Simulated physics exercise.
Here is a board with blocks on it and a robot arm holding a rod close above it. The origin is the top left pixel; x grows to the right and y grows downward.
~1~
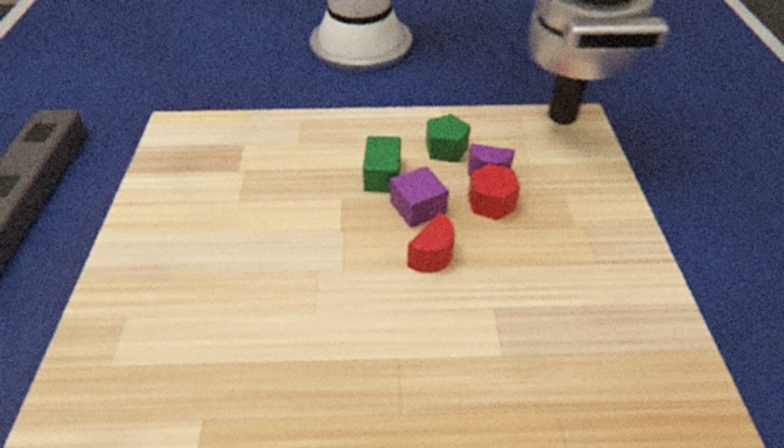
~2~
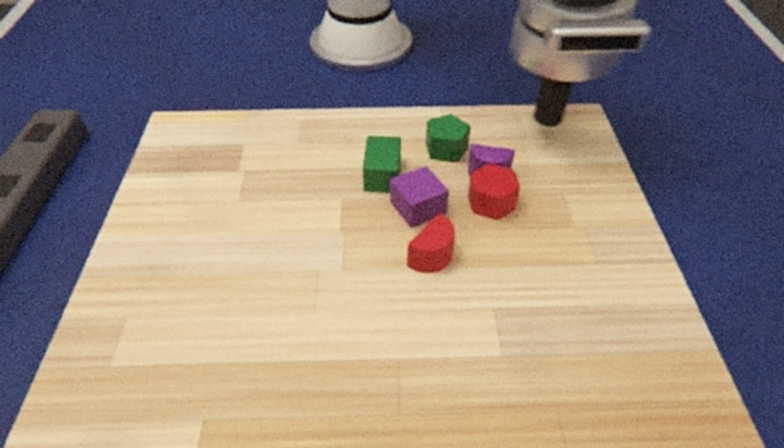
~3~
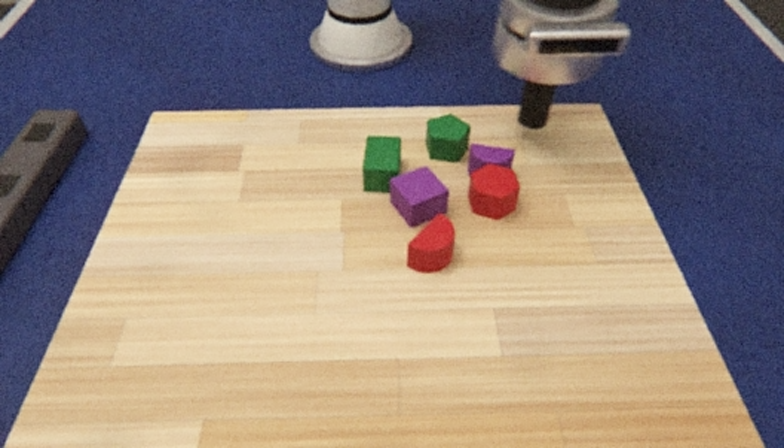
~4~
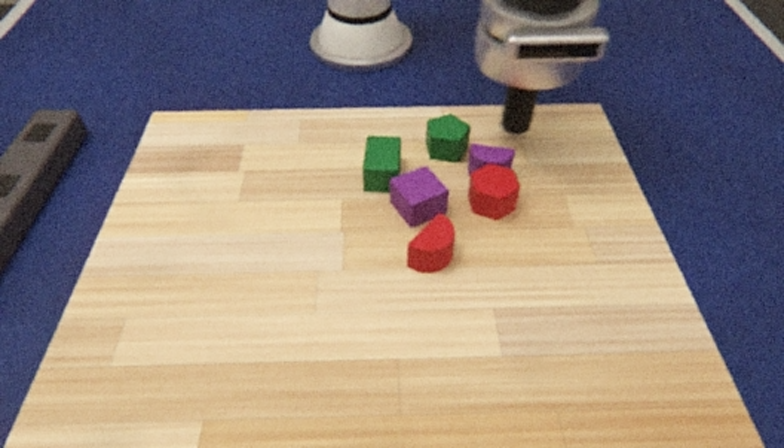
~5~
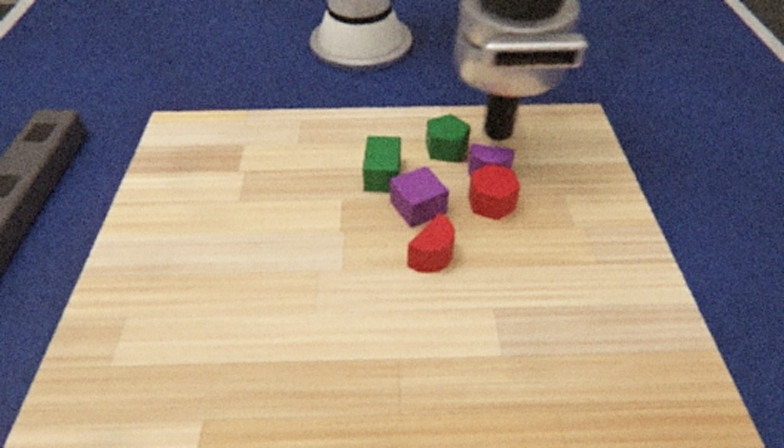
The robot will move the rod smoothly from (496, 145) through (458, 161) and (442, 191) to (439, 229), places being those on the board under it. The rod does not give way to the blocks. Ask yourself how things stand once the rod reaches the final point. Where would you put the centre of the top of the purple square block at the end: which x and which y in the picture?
(399, 202)
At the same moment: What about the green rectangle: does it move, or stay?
Once the path ends, it is where it was.
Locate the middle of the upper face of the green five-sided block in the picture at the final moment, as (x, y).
The middle of the upper face of the green five-sided block will lie at about (419, 130) in the picture.
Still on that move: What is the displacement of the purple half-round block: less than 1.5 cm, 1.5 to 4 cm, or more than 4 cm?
The move is short, under 1.5 cm.
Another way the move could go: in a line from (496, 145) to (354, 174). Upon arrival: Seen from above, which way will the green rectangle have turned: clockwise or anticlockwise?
The block turns counter-clockwise.
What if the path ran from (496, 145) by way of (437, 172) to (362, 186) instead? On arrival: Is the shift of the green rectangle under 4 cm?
Answer: No.
On the path given first. One third of the way, rod (459, 148); green five-sided block (422, 129), turned 30° clockwise; purple half-round block (488, 152), turned 30° anticlockwise.
Two thirds of the way, rod (443, 179); purple square block (416, 187); green five-sided block (419, 130), turned 45° clockwise; purple half-round block (483, 153), turned 70° anticlockwise.
At the end, rod (440, 216); green rectangle unmoved; purple square block (399, 202), turned 30° clockwise; red half-round block (434, 241); green five-sided block (419, 130), turned 45° clockwise; purple half-round block (483, 153), turned 70° anticlockwise.
